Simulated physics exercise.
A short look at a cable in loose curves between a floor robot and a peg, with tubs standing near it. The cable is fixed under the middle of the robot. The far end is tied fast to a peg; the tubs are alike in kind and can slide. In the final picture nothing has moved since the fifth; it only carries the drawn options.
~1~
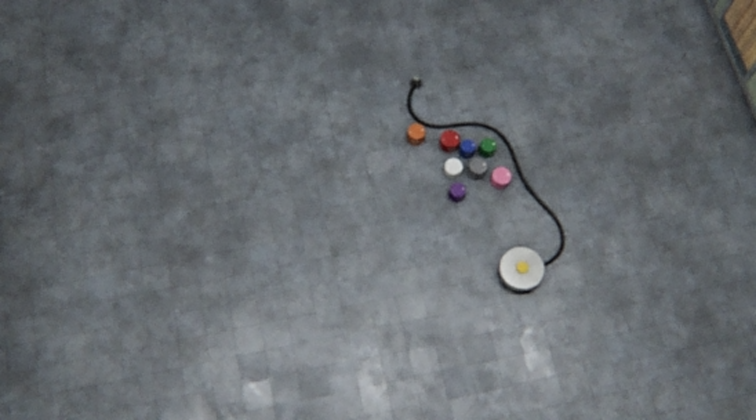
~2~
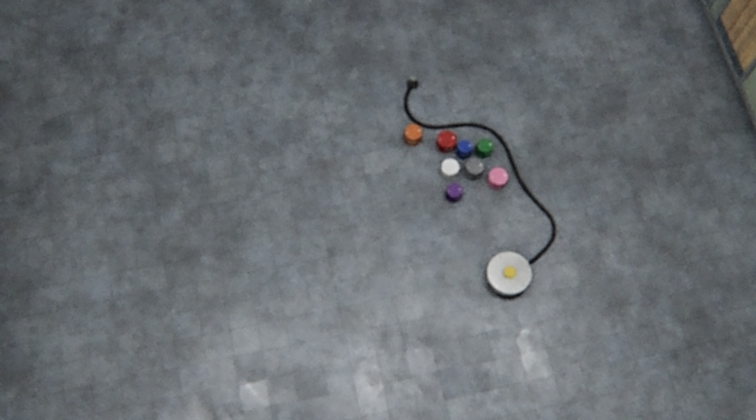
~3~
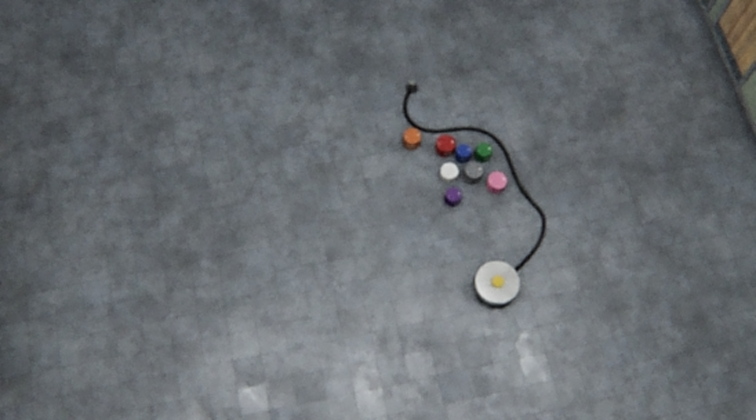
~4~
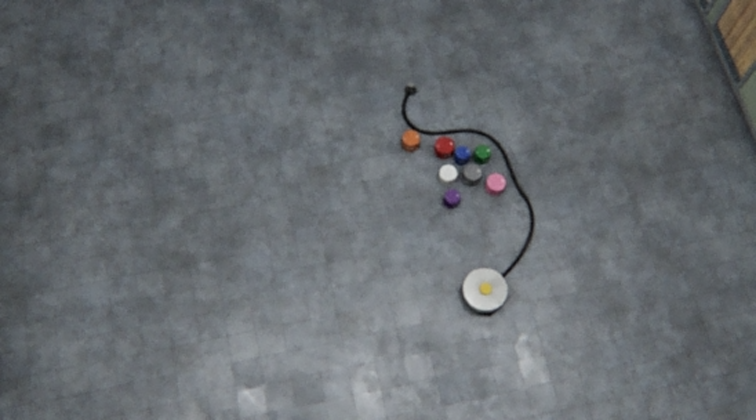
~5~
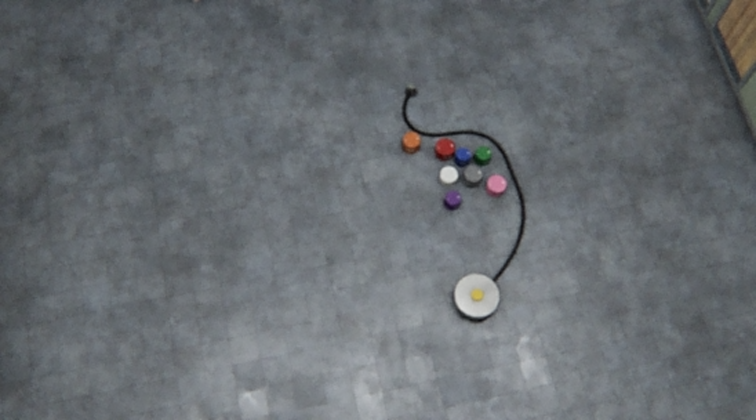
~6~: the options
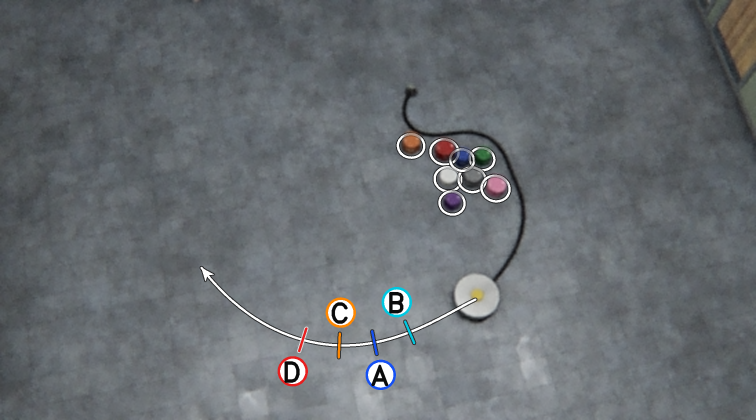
In the video, a round, pale robot with a yellow centre moves slowly down and to the left across a grey floor, drawing the lower part of a curved black cable with it beside eight small coloured tubs.
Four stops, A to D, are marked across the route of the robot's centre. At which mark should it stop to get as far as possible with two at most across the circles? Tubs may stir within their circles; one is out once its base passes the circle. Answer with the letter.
B is the last stop within the limit.
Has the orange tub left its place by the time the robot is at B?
By then, no.
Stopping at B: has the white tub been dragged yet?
No.
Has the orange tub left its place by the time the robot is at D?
No.
On the marked copy, A at (374, 343); B at (410, 332); C at (339, 345); D at (303, 340); the route from (475, 300) via (324, 344) to (201, 268).
Following B. Soon after the start, robot (454, 309).
Later, robot (430, 321).
In the end, robot (410, 330); none over the rings.
As for the rest, A has three over the rings; C has seven over the rings; D has seven over the rings.
